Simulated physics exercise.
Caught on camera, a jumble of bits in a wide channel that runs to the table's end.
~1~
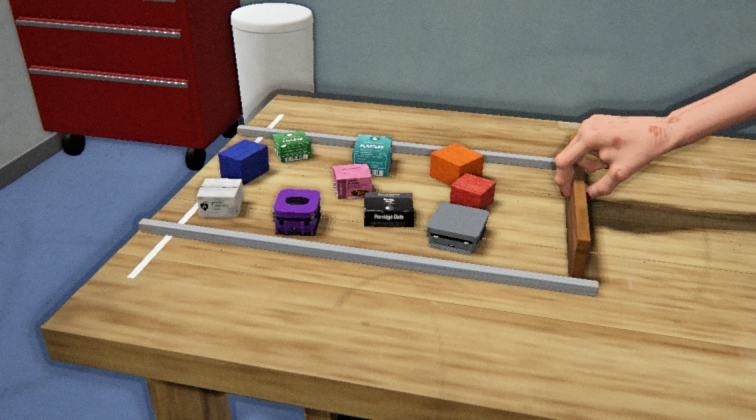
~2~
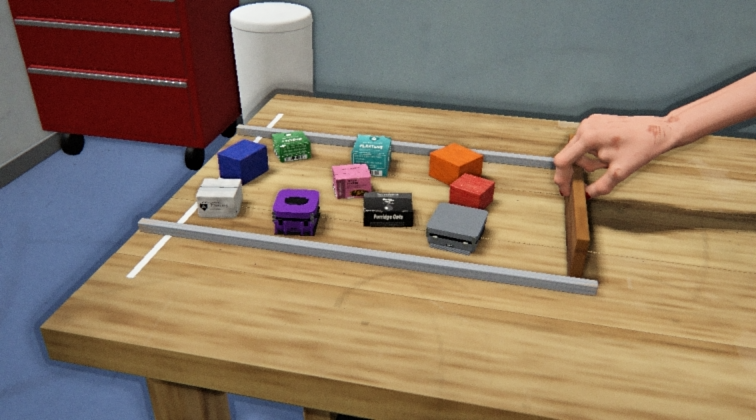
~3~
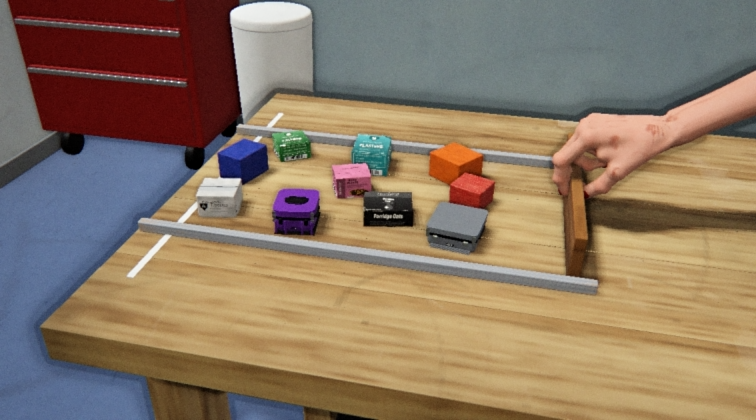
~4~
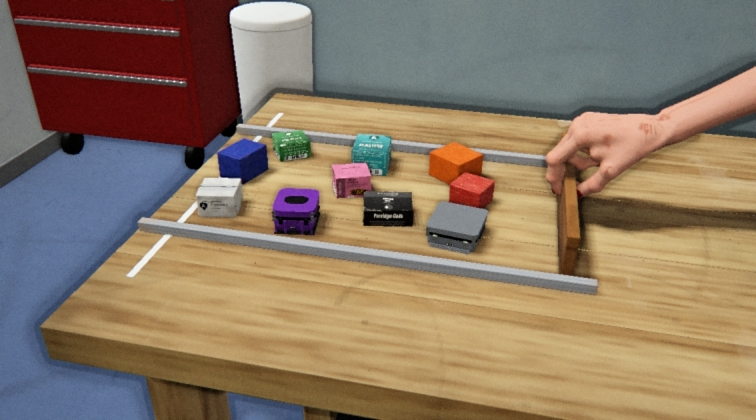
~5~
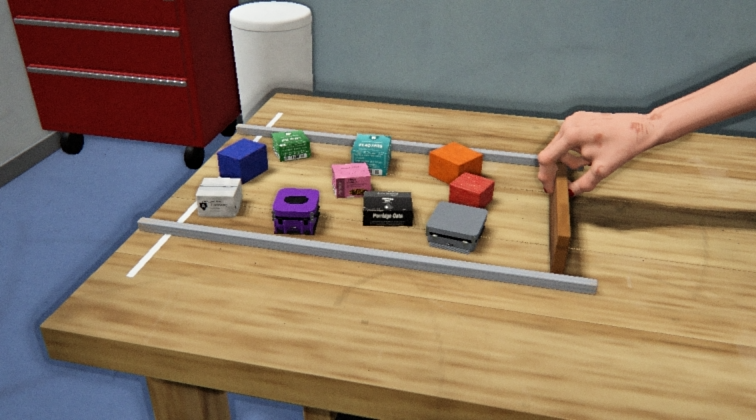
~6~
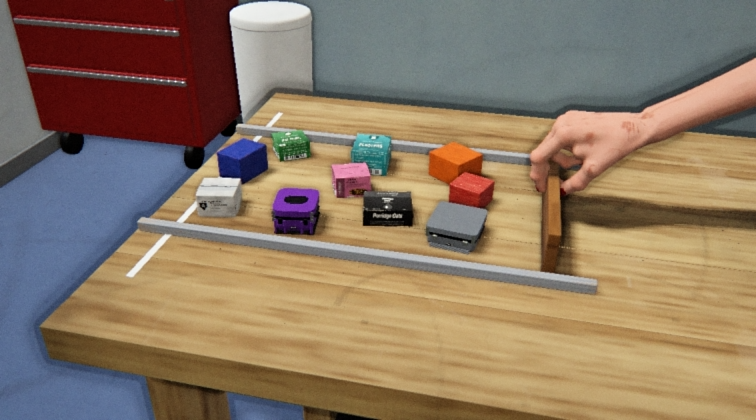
A hand slides a wooden board slightly left toward colourful blocks and boxes on a table.
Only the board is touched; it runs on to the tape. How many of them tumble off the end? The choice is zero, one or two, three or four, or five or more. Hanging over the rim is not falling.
Outcome: The number that fall off is five or more.
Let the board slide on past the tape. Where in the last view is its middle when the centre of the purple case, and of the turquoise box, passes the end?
Near (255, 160) and (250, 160).
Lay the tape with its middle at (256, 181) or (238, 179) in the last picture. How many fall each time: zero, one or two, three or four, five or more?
Taking them in turn, three or four; at least five.
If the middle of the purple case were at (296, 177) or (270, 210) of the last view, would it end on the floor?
In turn it tumbles off; drops off.
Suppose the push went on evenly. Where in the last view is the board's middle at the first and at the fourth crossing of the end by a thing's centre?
At (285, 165) for the first, at (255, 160) for the fourth.
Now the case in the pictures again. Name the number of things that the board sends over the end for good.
It comes to 7.
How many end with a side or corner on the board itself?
That makes 3.
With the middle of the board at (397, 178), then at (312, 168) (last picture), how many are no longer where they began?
At the one place 7, at the other 10.
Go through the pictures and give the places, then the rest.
In the first frame, blue block (244, 162); white box (221, 198); green box (292, 147); board (575, 200); tape (223, 178).
In the second frame, white box (220, 198); purple case (297, 212).
In the third frame, green box (291, 146); black box (388, 209).
In the fourth frame, blue block (243, 161); red block (472, 192).
In the fifth frame, white box (220, 197); turquoise box (372, 154).
In the sixth frame, blue block (243, 161); white box (220, 197); green box (291, 145); board (551, 196); tape (222, 177).
Soon after, none off yet; blue block at rest near (243, 161); white box at rest near (220, 197); green box at rest near (291, 145).
After that, none off yet; blue block at rest near (243, 161); white box moving near (215, 197); green box displaced a little near (277, 143).
And then, none off yet; blue block displaced about its own width near (201, 150); white box on its side near (147, 226); green box tilting well over near (213, 146).
In the end, the number that fall off is five or more; gone, black box, turquoise box, pink box, purple case, green box, white box and blue block.
